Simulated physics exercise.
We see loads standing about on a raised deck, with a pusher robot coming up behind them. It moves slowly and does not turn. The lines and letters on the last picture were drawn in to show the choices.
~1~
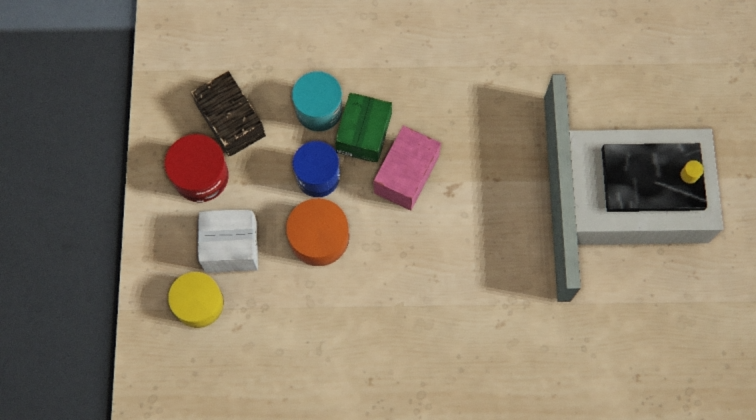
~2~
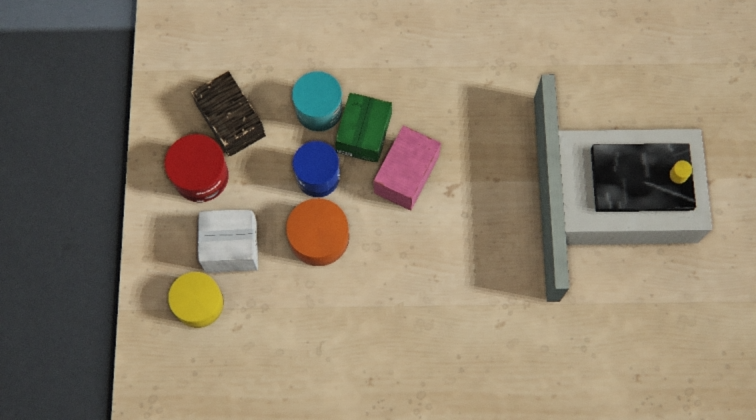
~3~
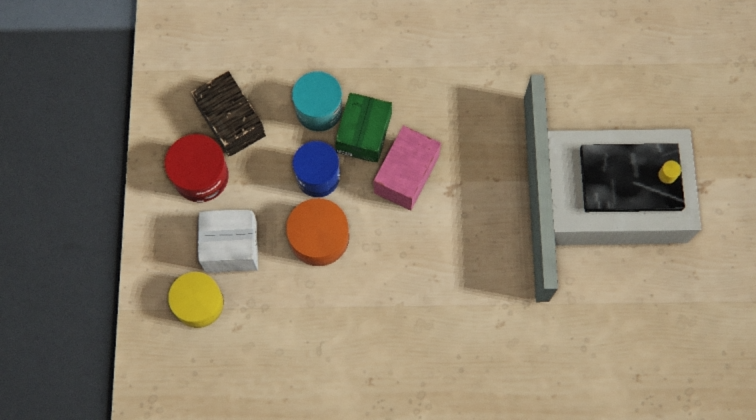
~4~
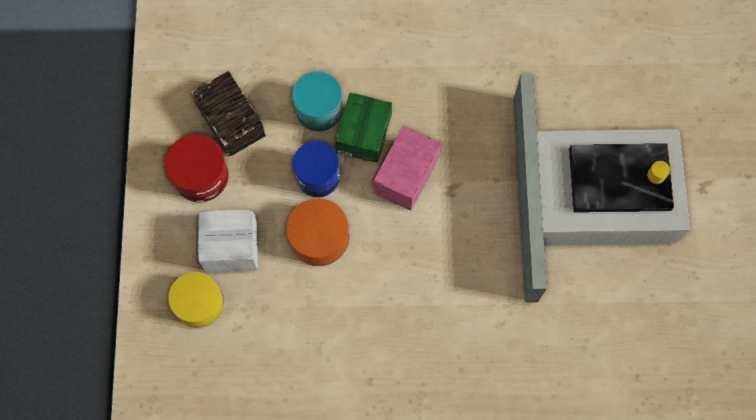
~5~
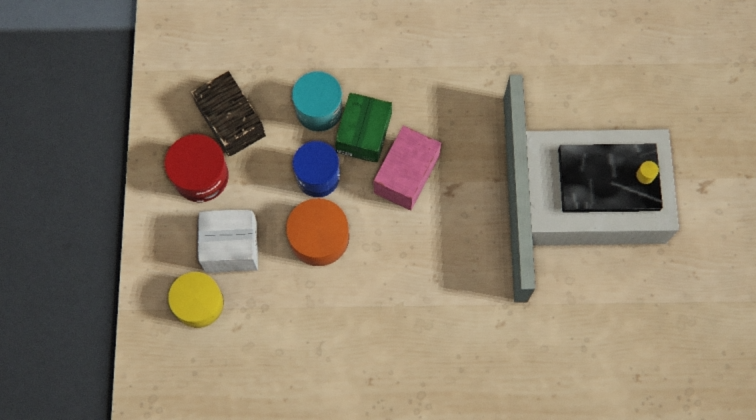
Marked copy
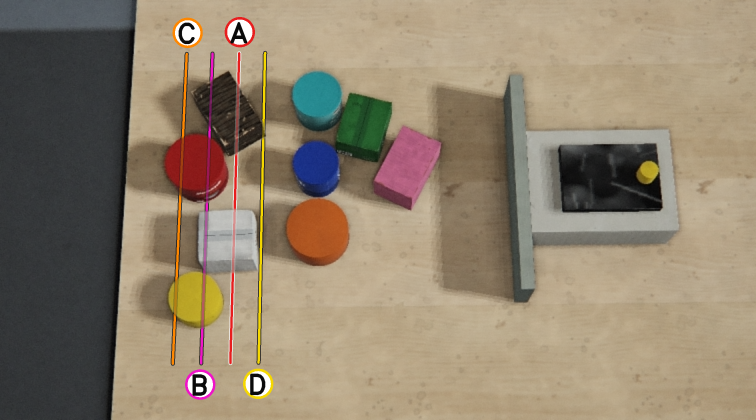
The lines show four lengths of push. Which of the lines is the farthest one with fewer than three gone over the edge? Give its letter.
No third one falls up to B.
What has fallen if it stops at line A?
It is the red pail.
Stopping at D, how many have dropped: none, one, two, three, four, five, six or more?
By then, none.
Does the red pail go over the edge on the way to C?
By then, yes.
On the copy, A at (235, 201); B at (207, 201); C at (180, 202); D at (262, 201).
On B. First, robot (487, 179); turquoise pail (312, 97); green box (348, 127).
Then, robot (372, 180); red pail (172, 169); white box (199, 241).
Finally, robot (285, 182); red pail over the edge; white box over the edge; two fallen.
By contrast, A is within the limit but short; C drops four; D is within the limit but short.
